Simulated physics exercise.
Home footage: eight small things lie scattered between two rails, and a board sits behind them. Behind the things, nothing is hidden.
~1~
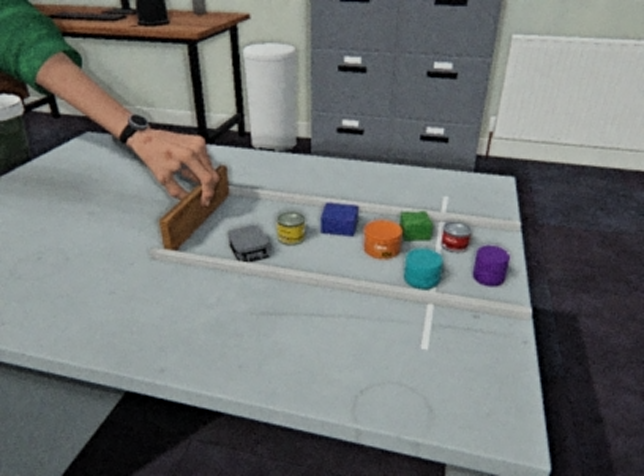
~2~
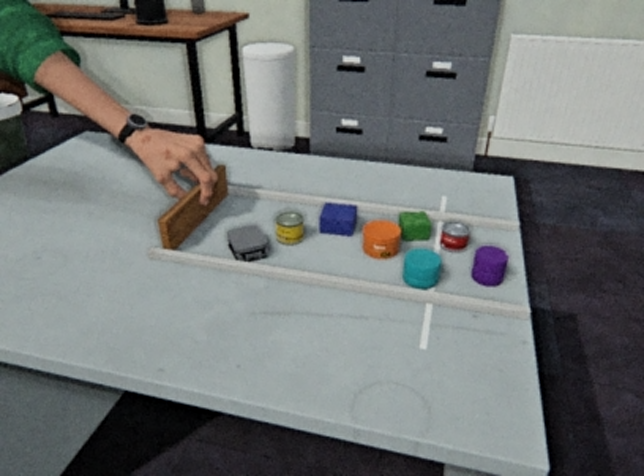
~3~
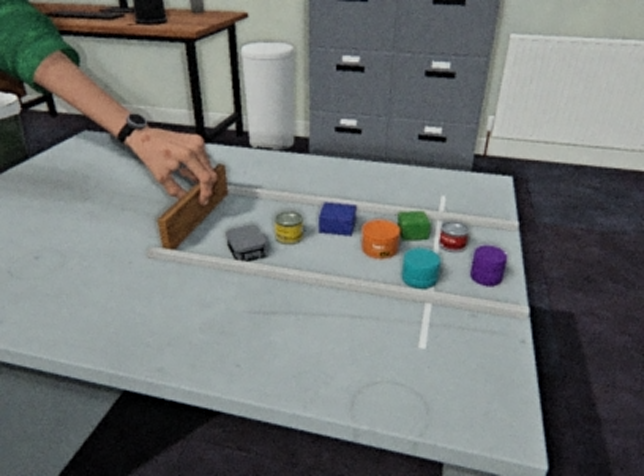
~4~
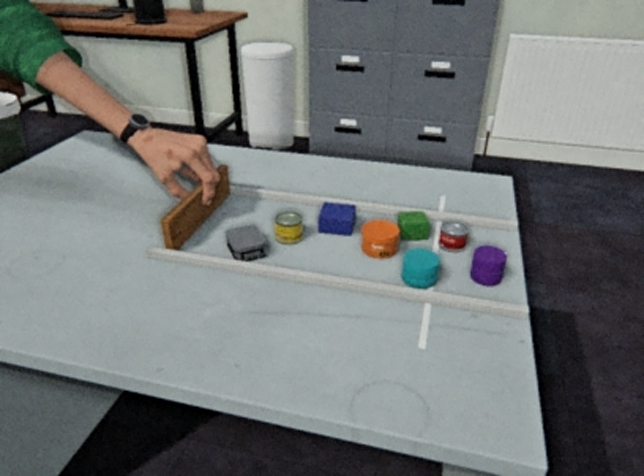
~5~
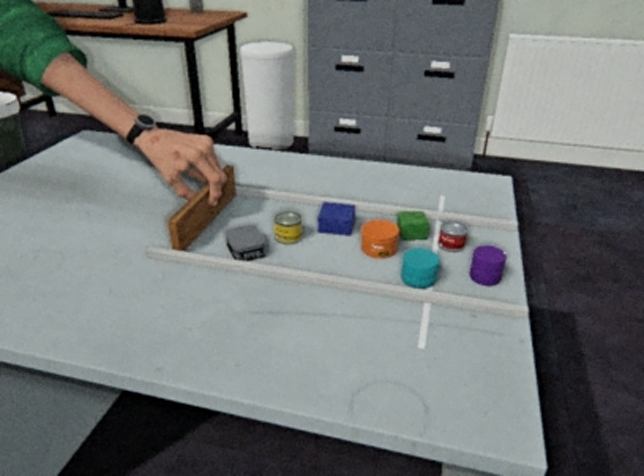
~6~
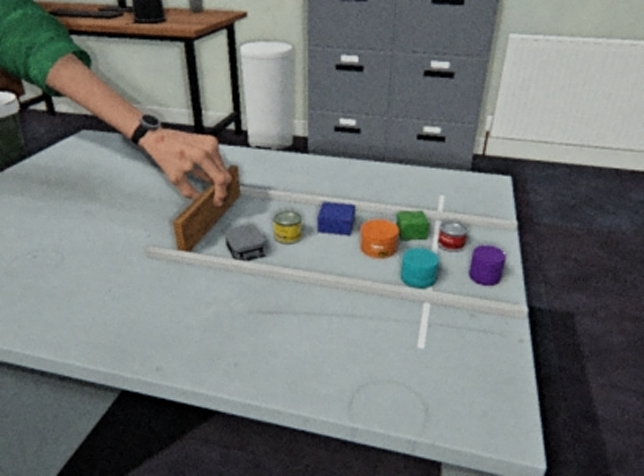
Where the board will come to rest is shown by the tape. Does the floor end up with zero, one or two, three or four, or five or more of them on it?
Once the board stops, zero pieces are missing from the table.
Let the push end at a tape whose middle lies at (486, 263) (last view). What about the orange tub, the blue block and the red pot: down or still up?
Orange tub drops, blue block remains, red pot drops.
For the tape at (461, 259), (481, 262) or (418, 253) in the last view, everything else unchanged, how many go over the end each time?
In that order 2, 5 and 0.
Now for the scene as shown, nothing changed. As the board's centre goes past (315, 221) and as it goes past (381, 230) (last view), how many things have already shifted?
3 and 7.
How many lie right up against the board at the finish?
My count gives 3.
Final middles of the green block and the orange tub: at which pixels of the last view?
The green block at (487, 237), the orange tub at (484, 254).
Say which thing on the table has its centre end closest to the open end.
Nearest at the end: The red pot.
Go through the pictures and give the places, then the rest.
Purple lid (491, 266); red pot (456, 237); turquoise lid (423, 269); board (198, 206); tape (437, 256), in the first frame.
Red pot (455, 237); board (197, 206), in the second frame.
Turquoise lid (421, 268); green block (413, 226), in the third frame.
Purple lid (488, 266); blue block (337, 219), in the fourth frame.
Red pot (453, 236); yellow pot (288, 228), in the fifth frame.
Purple lid (487, 265); red pot (452, 236); turquoise lid (420, 268); board (211, 207); tape (434, 255), in the sixth frame.
Soon after, none off yet; purple lid at rest near (487, 265); red pot at rest near (452, 236); turquoise lid at rest near (420, 268).
In the end, the number that fall off is zero.
